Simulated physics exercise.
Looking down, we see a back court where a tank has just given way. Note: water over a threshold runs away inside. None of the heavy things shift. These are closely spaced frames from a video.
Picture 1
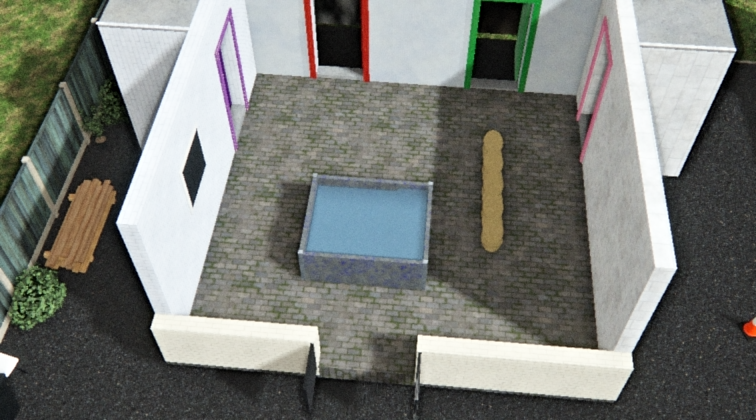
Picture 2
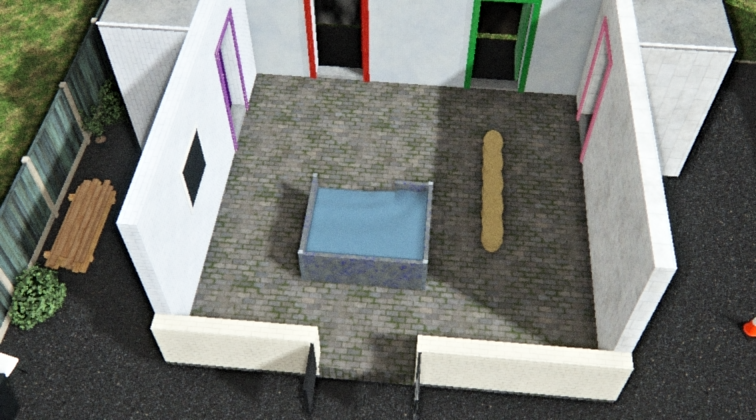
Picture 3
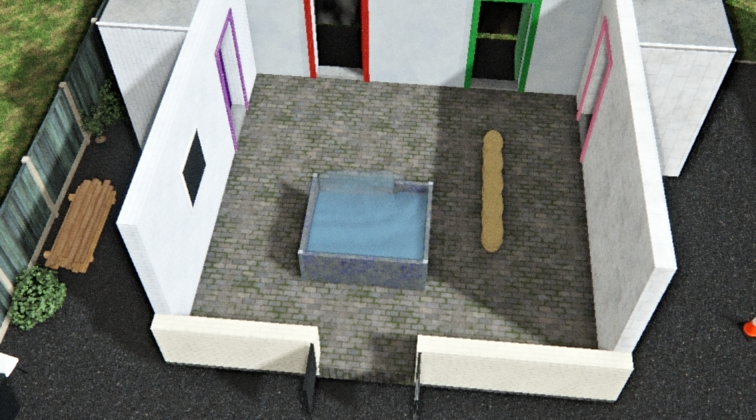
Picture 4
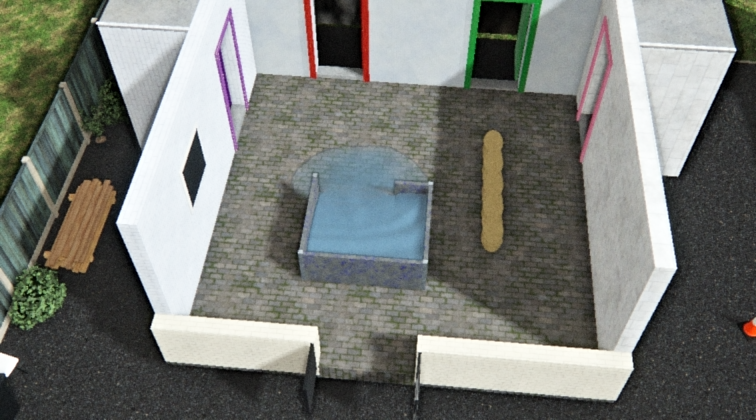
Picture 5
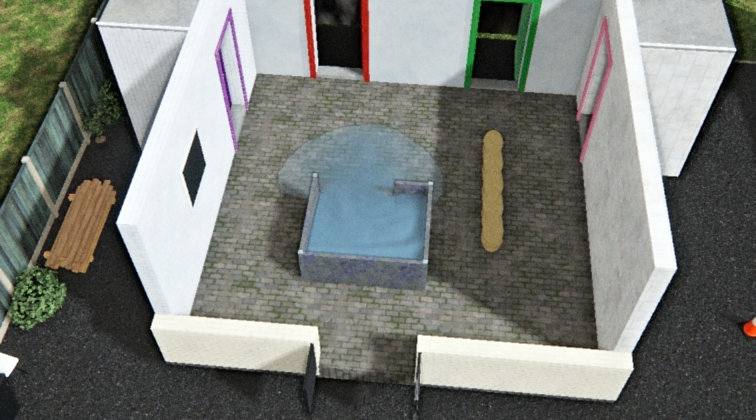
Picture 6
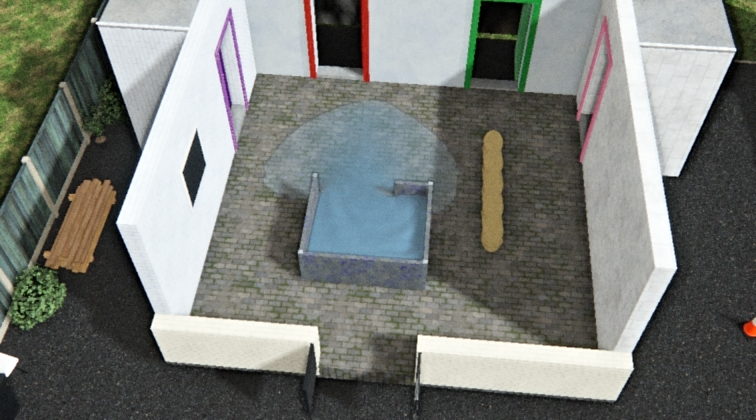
Water poured from a gap in the far side of an open tank in a walled, paved court, spreading across the bricks in a widening, thin sheet toward the back wall.
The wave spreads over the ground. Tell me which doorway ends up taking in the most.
That would be the red doorway.
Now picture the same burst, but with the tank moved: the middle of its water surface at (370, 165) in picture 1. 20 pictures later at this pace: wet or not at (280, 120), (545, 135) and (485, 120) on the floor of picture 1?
Point by point, the spots are hit, hit and hit.
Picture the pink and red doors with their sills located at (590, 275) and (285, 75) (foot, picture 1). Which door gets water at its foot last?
The door marked pink, as far as I can tell.
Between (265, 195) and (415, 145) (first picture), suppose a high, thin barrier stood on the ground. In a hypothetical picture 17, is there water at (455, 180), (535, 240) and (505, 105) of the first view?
One by one: Submerged, unwetted, submerged.
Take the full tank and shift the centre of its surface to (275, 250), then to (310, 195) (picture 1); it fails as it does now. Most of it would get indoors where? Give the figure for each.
The red-painted one; the red door.
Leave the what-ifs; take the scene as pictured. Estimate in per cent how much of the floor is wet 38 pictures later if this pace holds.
About 70 per cent.
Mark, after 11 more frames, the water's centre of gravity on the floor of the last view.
The water centres close to (364, 165).
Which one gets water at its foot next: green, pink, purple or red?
Pick: The one in red.
A moment on, water covers 30 % of the floor; green door not reached, pink door not reached, red door some in, purple door not reached.
Next, water covers 35 % of the floor; green door a trickle in, pink door not reached, red door a lot in, purple door wet at the sill, nothing in.
Then, water covers 45 % of the floor; green door some in, pink door wet at the sill, nothing in, red door a lot in, purple door wet at the sill, nothing in.
Later, water covers 70 % of the floor; green door some in, pink door wet at the sill, nothing in, red door a lot in, purple door wet at the sill, nothing in.
In the end, water covers 95 % of the floor; green door some in, pink door wet at the sill, nothing in, red door a lot in, purple door wet at the sill, nothing in; the red door has let in the most.
